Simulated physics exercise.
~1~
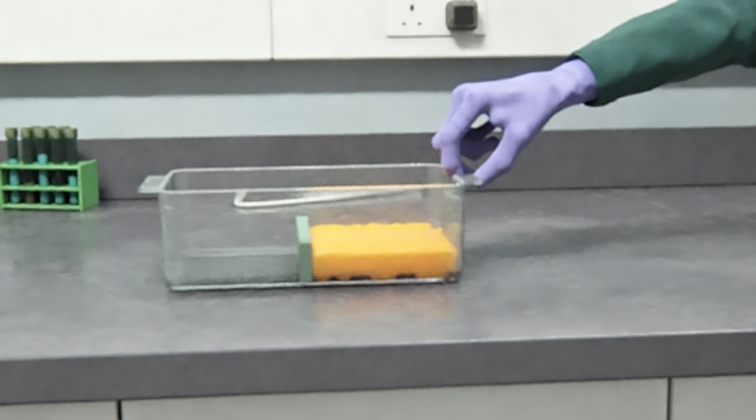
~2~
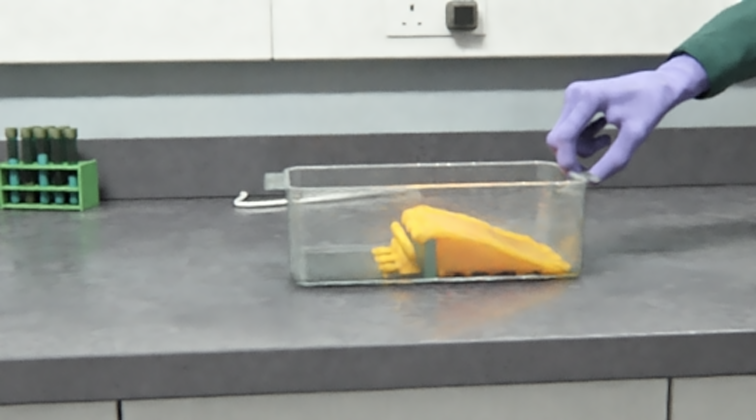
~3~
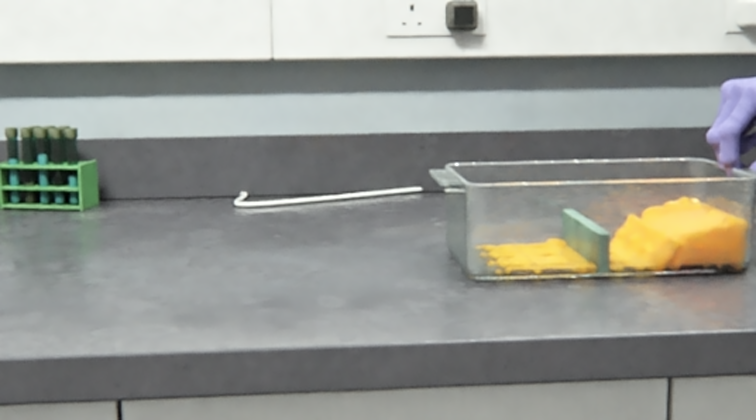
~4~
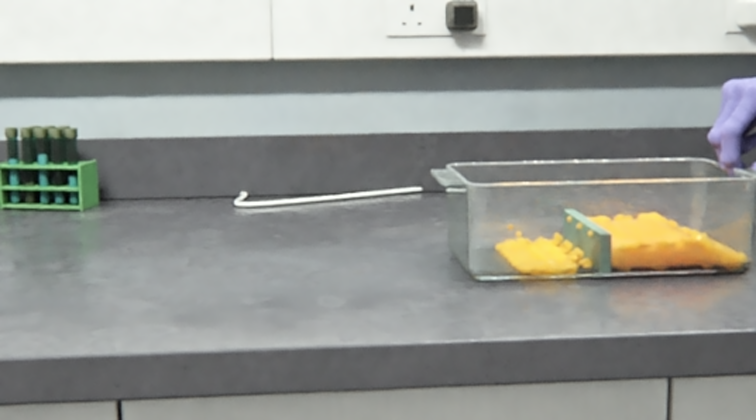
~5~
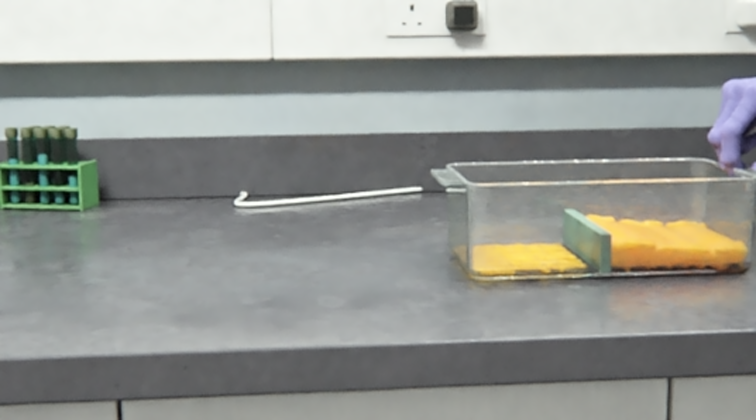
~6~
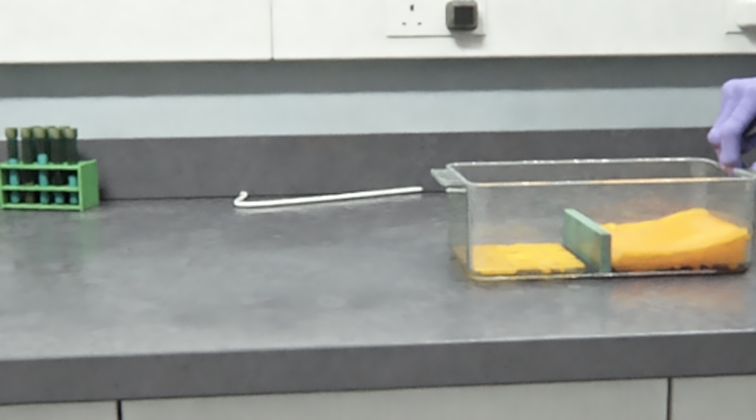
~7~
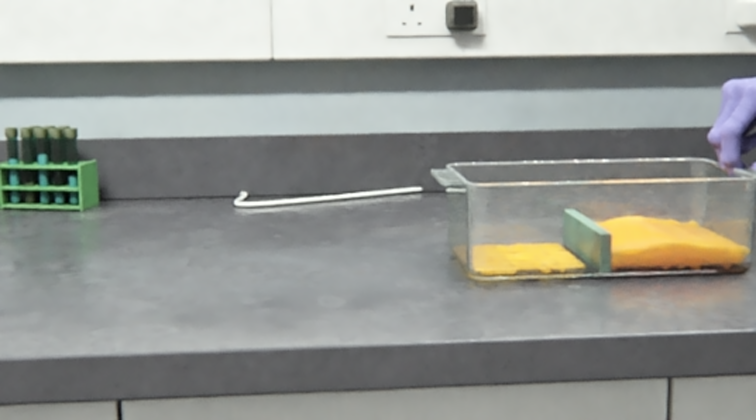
Laboratory bench, gloved hand pulling clear tub right, orange liquid surging over a divider, some staying left, most settling on the right.
